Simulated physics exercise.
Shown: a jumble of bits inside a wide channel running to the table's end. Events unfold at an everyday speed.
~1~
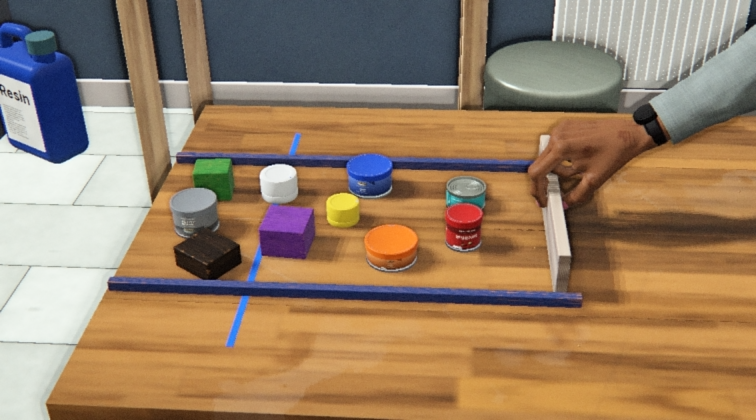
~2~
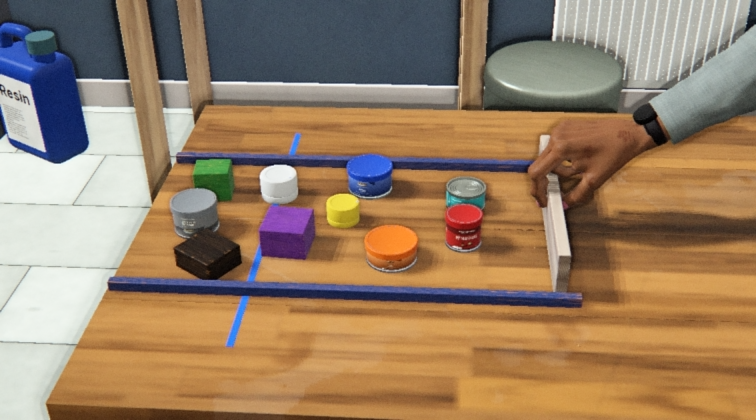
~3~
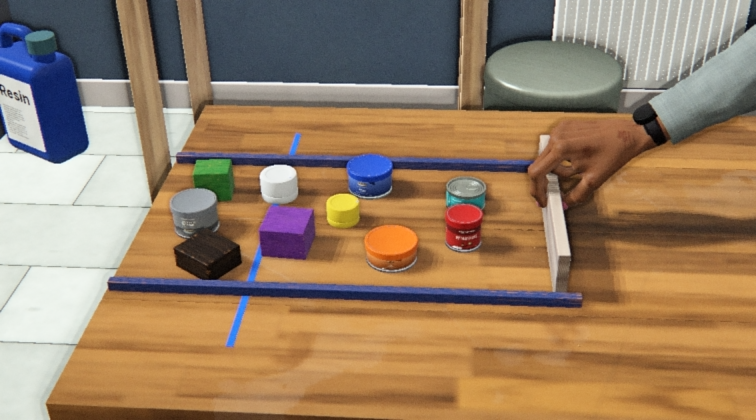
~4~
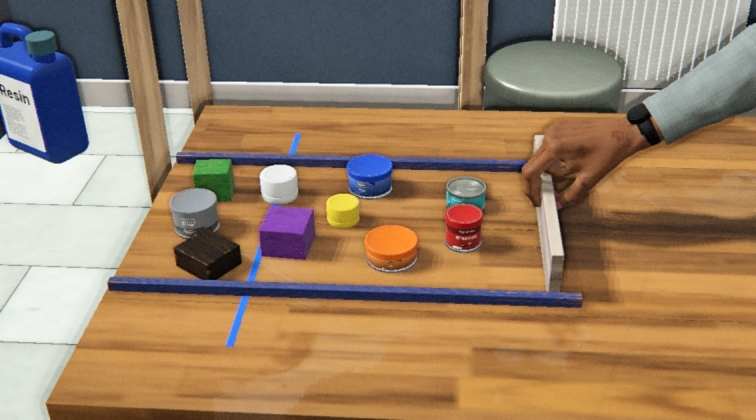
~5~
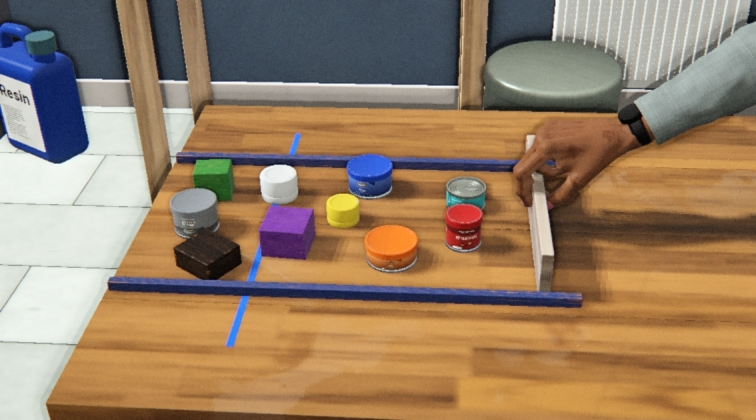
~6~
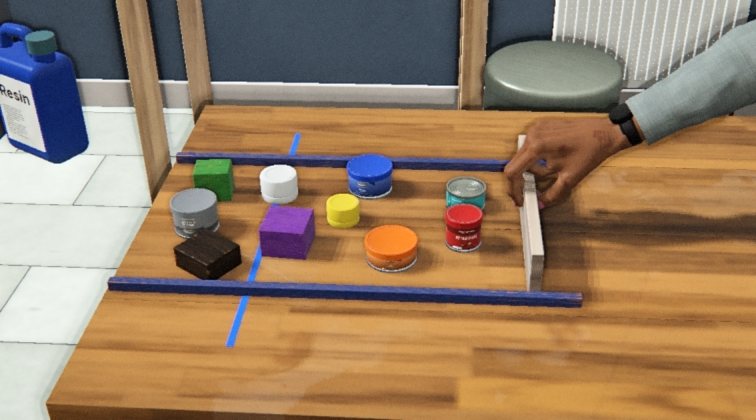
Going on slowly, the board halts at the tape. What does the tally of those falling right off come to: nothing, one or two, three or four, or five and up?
I predict not one will slip off.
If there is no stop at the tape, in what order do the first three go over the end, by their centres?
Order: Grey pot, then green block, then black block.
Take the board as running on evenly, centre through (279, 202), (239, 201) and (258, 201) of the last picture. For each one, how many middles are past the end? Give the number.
Per position: 0 / 1 / 0.
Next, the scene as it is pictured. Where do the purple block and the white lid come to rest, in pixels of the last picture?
The purple block comes to rest close to (201, 225), while the white lid rests close to (228, 180).
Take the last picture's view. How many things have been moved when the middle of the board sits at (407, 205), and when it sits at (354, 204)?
I get 4 at the one place and 6 at the other.
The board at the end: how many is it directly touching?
Number: 4.
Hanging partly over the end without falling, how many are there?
Tally: 0.
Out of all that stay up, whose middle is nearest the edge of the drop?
The grey pot.
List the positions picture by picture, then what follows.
In the first picture, grey pot (195, 214); green block (214, 180); black block (208, 255); board (552, 209); tape (270, 222).
In the second picture, green block (214, 180); red pot (464, 228).
In the third picture, black block (208, 256); board (552, 209).
In the fourth picture, grey pot (195, 214); turquoise pot (466, 196).
In the fifth picture, green block (214, 180); purple block (288, 232).
In the sixth picture, grey pot (195, 214); green block (214, 180); black block (208, 256); board (529, 209); tape (270, 222).
Soon after, none off yet; grey pot at rest near (195, 214); green block at rest near (214, 180); black block at rest near (208, 256).
At rest, the number that fall off is zero.
